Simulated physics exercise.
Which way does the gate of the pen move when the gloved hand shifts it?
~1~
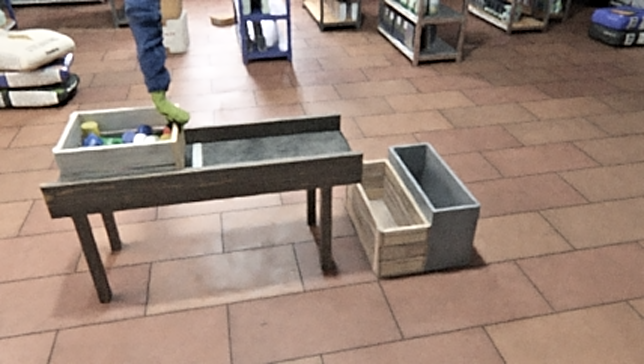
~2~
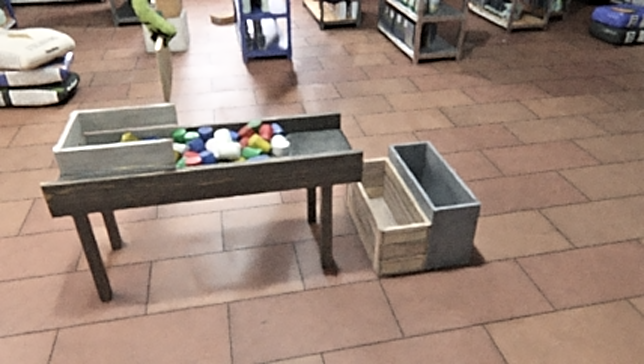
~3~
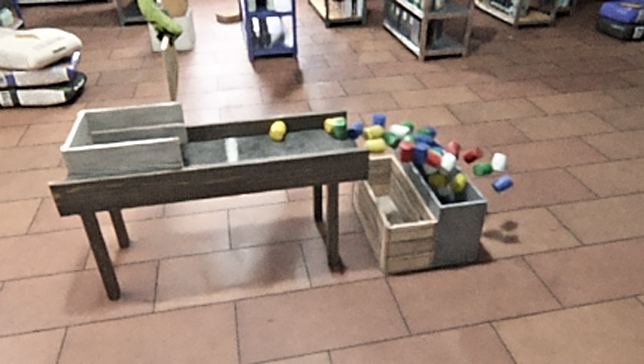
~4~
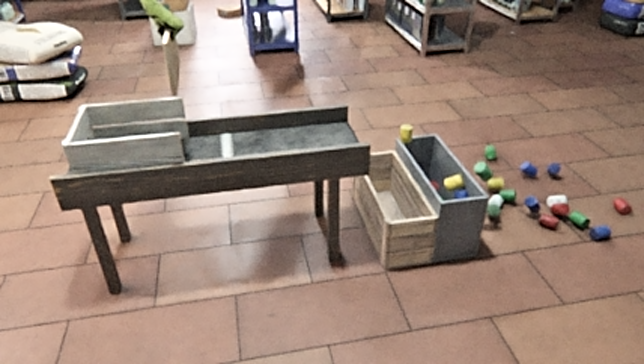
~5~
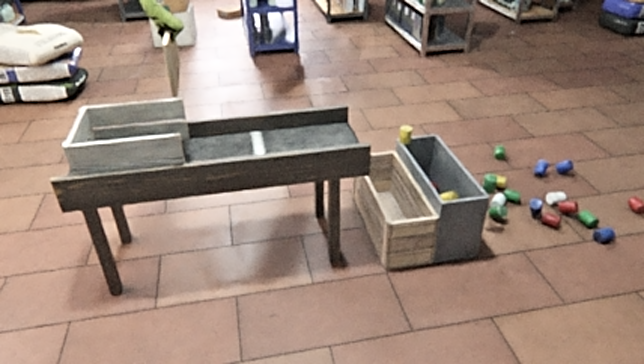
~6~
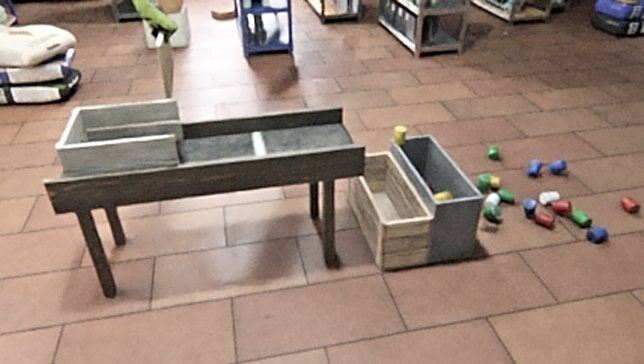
The gate moves up, lifted clear of the pen by the gloved hand.
